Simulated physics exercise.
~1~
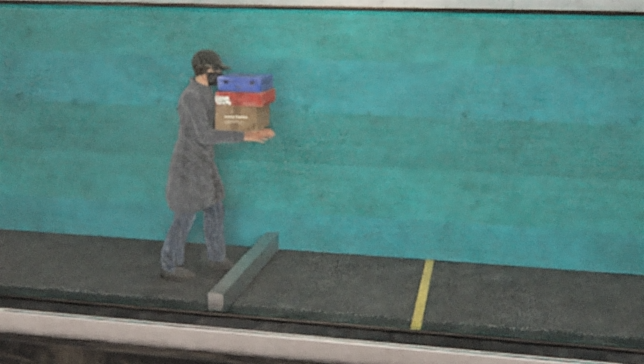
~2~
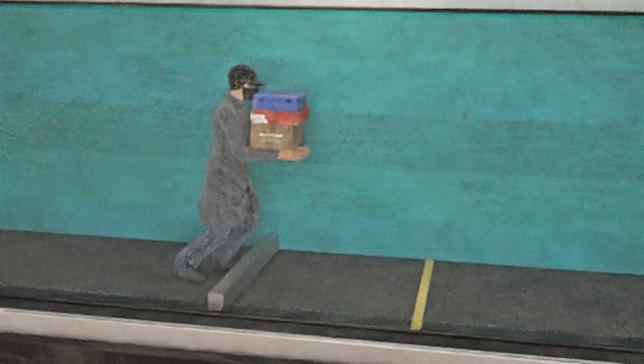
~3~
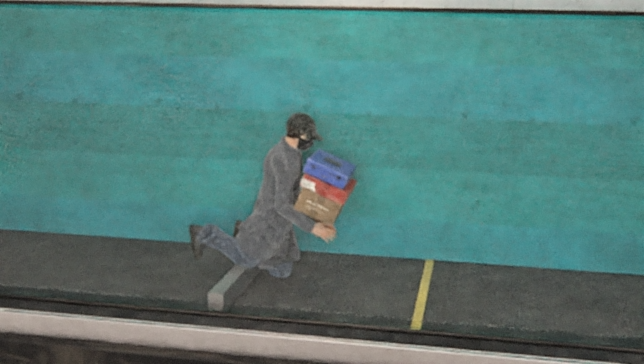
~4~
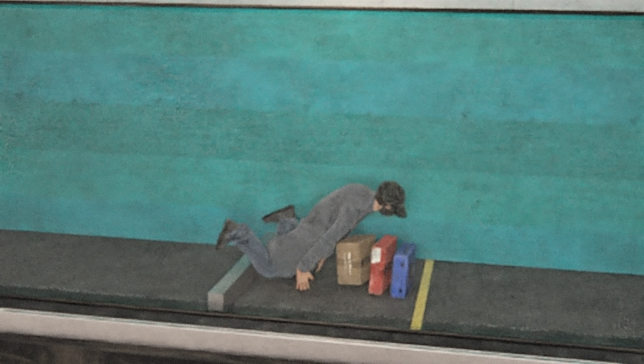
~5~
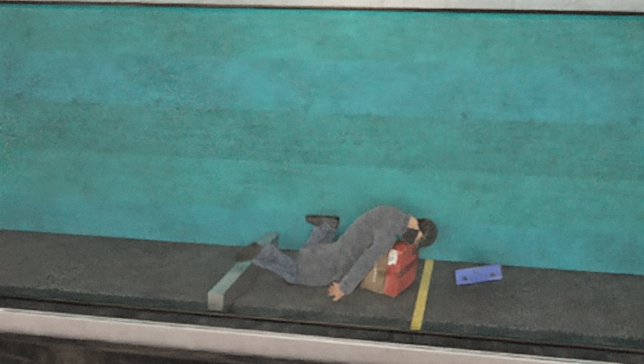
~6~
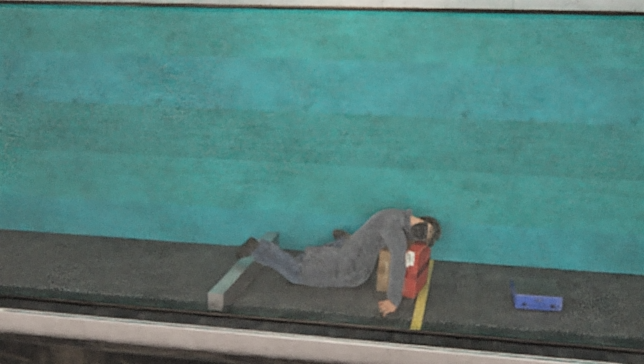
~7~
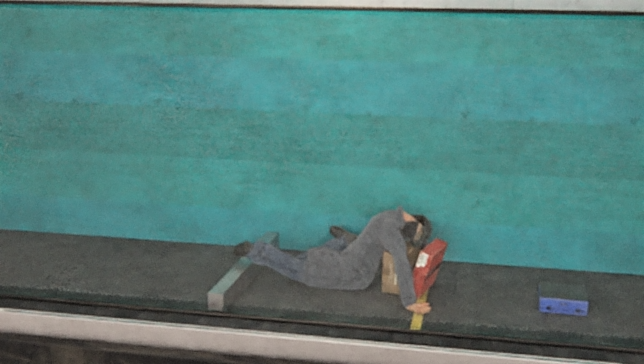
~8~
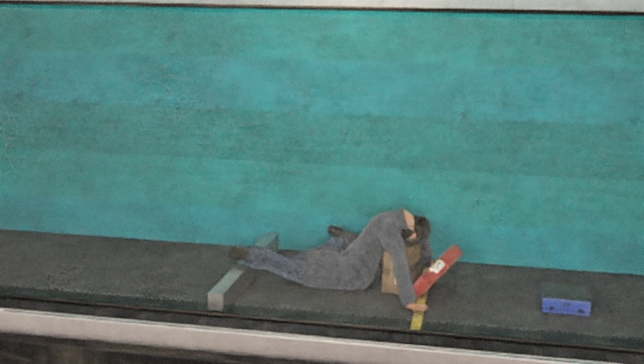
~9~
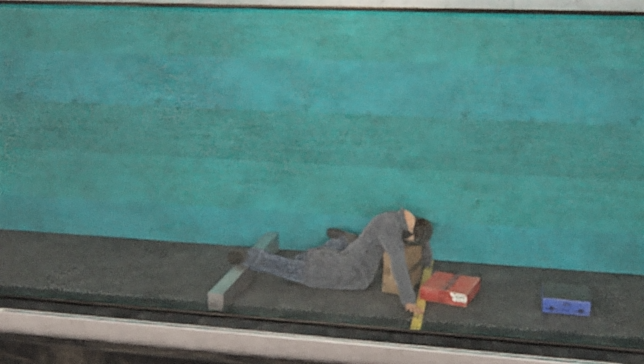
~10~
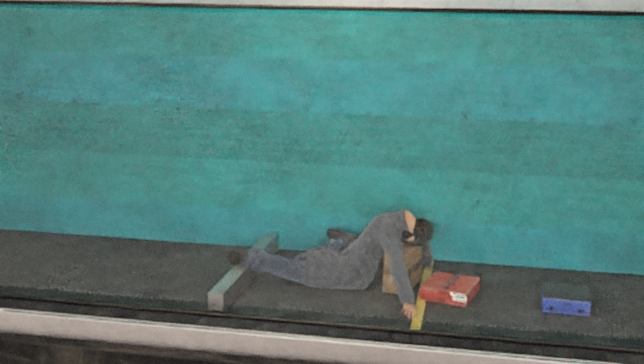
A courier trips over a low rail and falls, dropping boxes around a yellow line.
